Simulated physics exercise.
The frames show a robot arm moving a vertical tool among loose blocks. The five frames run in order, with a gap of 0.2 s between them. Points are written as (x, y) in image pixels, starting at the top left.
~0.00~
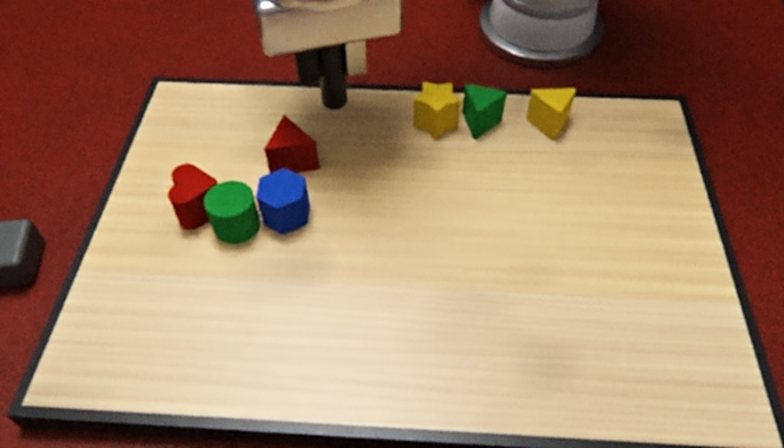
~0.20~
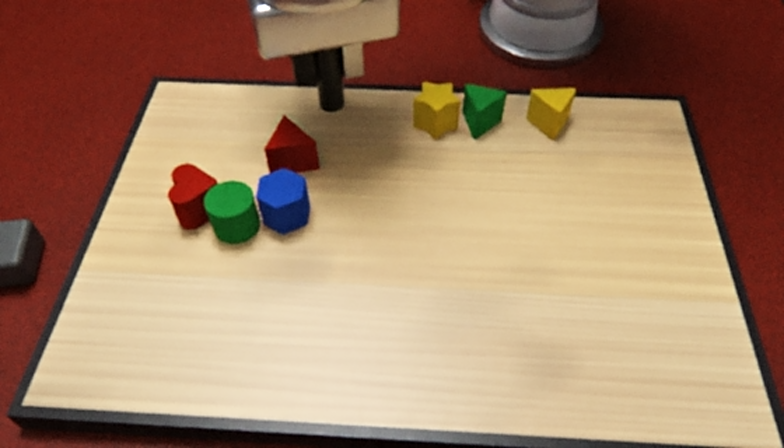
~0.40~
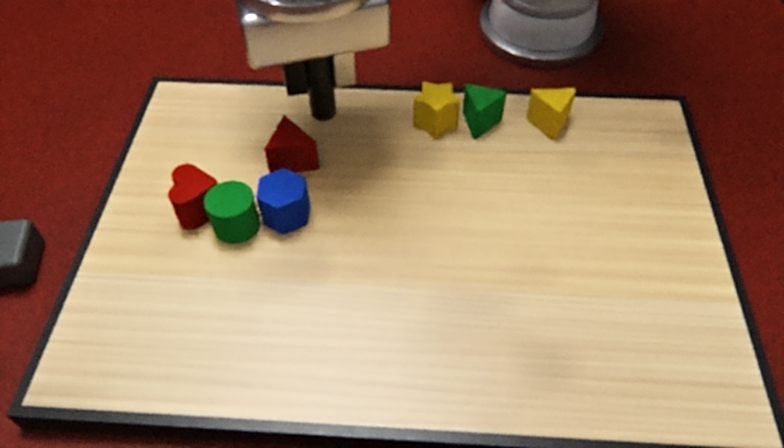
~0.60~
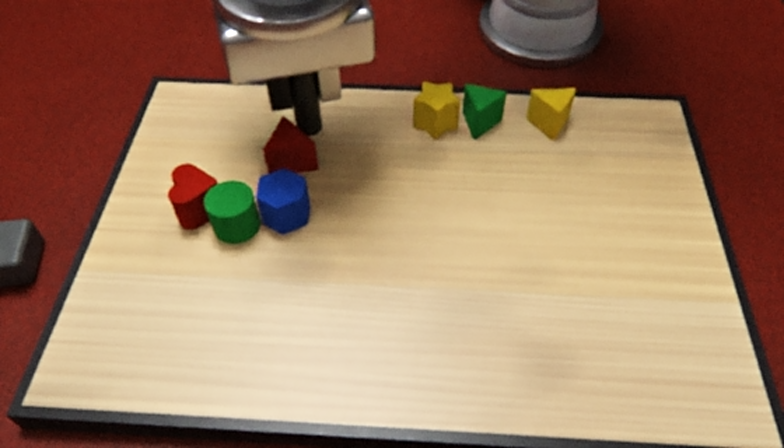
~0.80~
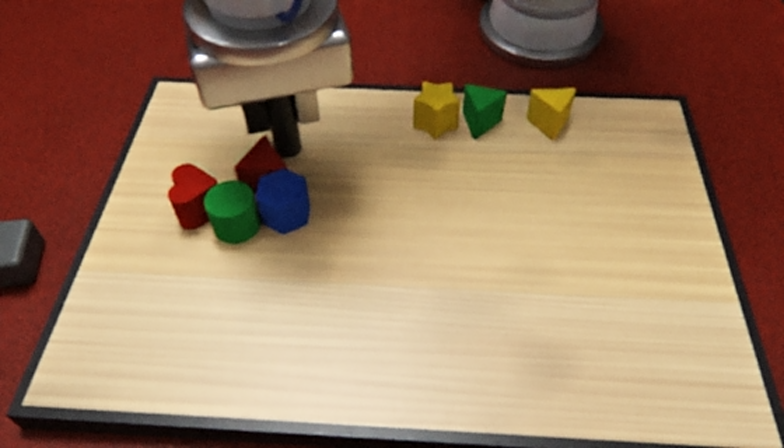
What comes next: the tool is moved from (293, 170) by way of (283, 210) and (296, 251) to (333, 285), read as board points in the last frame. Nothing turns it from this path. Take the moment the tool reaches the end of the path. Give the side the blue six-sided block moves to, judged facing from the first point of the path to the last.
It goes toward the right-hand side.
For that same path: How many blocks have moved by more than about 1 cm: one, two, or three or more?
I'd say two blocks get moved.
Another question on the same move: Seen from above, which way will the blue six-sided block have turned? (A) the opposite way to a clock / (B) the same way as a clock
I'll go with B - the same way as a clock.
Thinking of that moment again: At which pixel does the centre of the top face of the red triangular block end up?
Somewhere near (245, 168).
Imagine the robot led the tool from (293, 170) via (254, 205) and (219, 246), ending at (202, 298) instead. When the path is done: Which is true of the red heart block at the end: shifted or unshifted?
By the last moment of the path, the red heart block has shifted.
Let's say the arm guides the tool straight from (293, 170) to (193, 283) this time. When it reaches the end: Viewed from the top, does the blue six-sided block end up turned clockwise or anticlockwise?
Viewed from the top, it goes anticlockwise.
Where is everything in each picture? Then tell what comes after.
Tool tip at (335, 102); block tops, green disc at (229, 198); red triangular block at (288, 134); blue six-sided block at (281, 187), in the first frame.
Tool at (332, 104); blocks unchanged, in the second frame.
Tool at (324, 113); blocks unchanged, in the third frame.
Tool at (310, 128); blocks unchanged, in the fourth frame.
Tool at (289, 149); green disc at (229, 198); red triangular block at (262, 155); blue six-sided block at (281, 187), in the fifth frame.
On the path given first. One third of the way, tool at (278, 190); red triangular block at (245, 168), turned 20° clockwise; blue six-sided block at (279, 215).
Two thirds of the way, tool at (292, 232); red triangular block at (245, 168), turned 20° clockwise; blue six-sided block at (285, 261).
At the end, tool at (330, 266); green disc in place; red triangular block at (245, 168), turned 20° clockwise; blue six-sided block at (293, 282), turned 65° clockwise.
